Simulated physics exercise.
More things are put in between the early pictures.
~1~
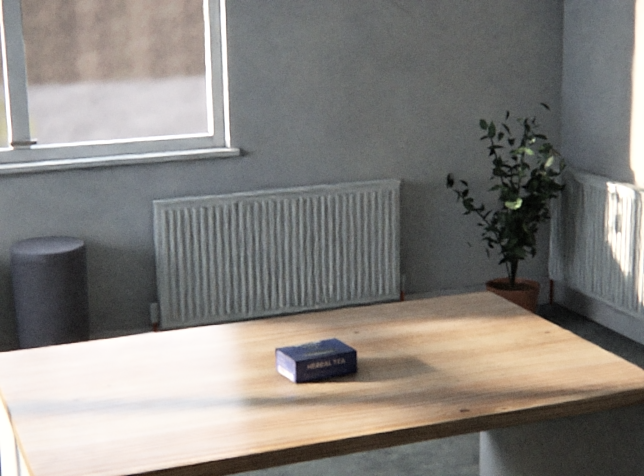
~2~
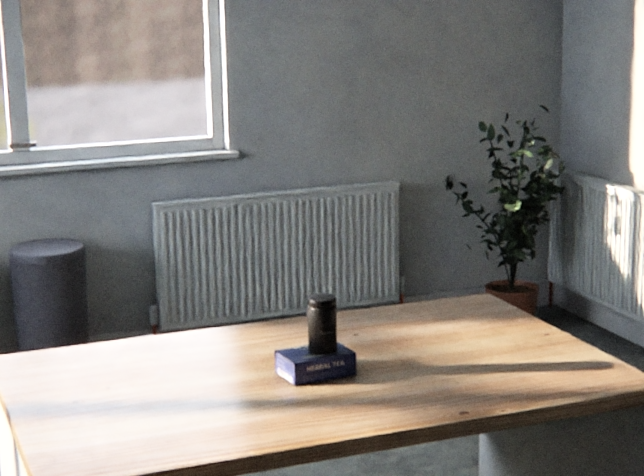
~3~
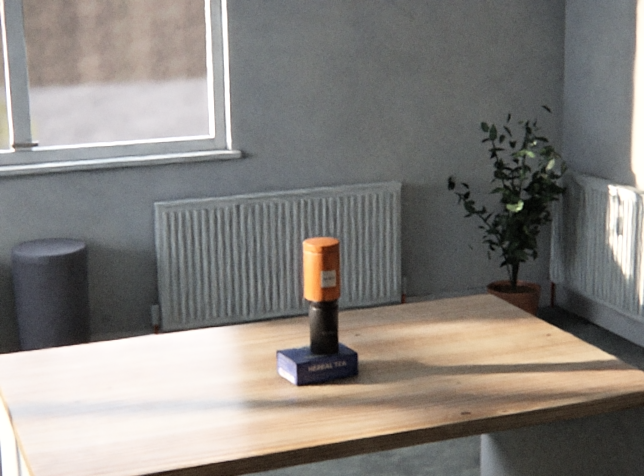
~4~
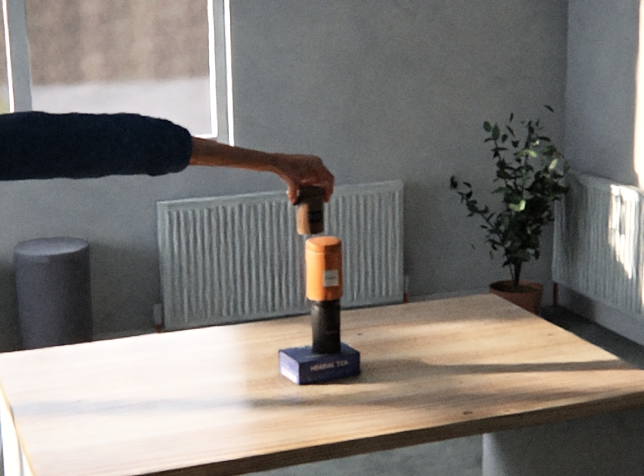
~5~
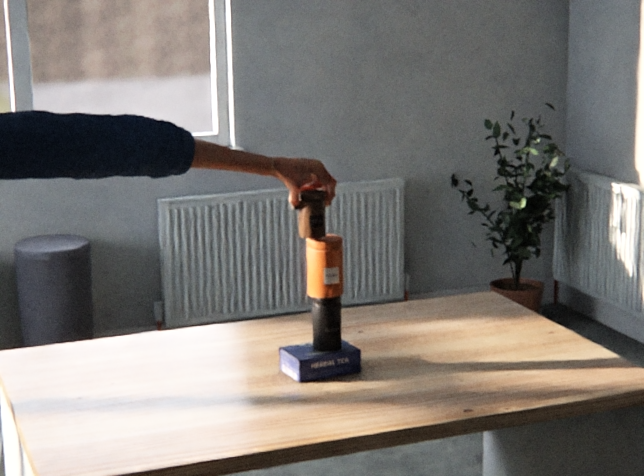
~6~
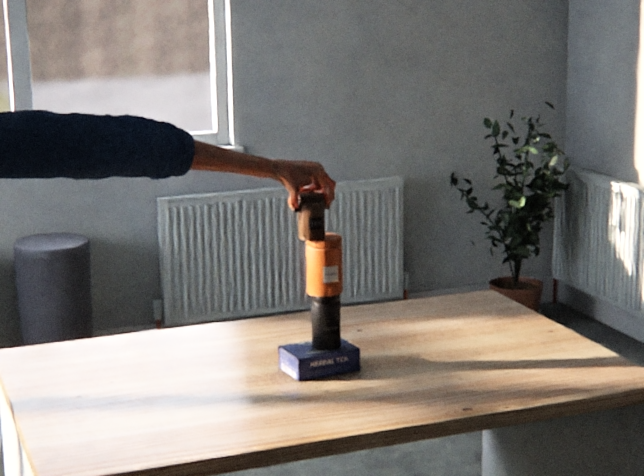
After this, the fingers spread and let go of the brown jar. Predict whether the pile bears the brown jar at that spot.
Nothing topples.
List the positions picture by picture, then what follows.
The last thing is not in view yet, in the first picture.
The last thing is not in view yet; blue packet (315, 362), in the second picture.
The last thing is not in view yet; orange jar (322, 269), in the third picture.
On its way; brown jar (310, 210); black jar (326, 323), in the fourth picture.
On its way; brown jar (312, 214); blue packet (320, 359), in the fifth picture.
Set down, still held; brown jar (312, 216); orange jar (325, 265), in the sixth picture.
Then, 0.40 s on from there, no change.
Then, 1.20 s on from there, brown jar resting near (311, 217).
In the end, all 4 unmoved. At the end, from the last picture's camera, brown jar near (311, 217). The pile keeps its balance.
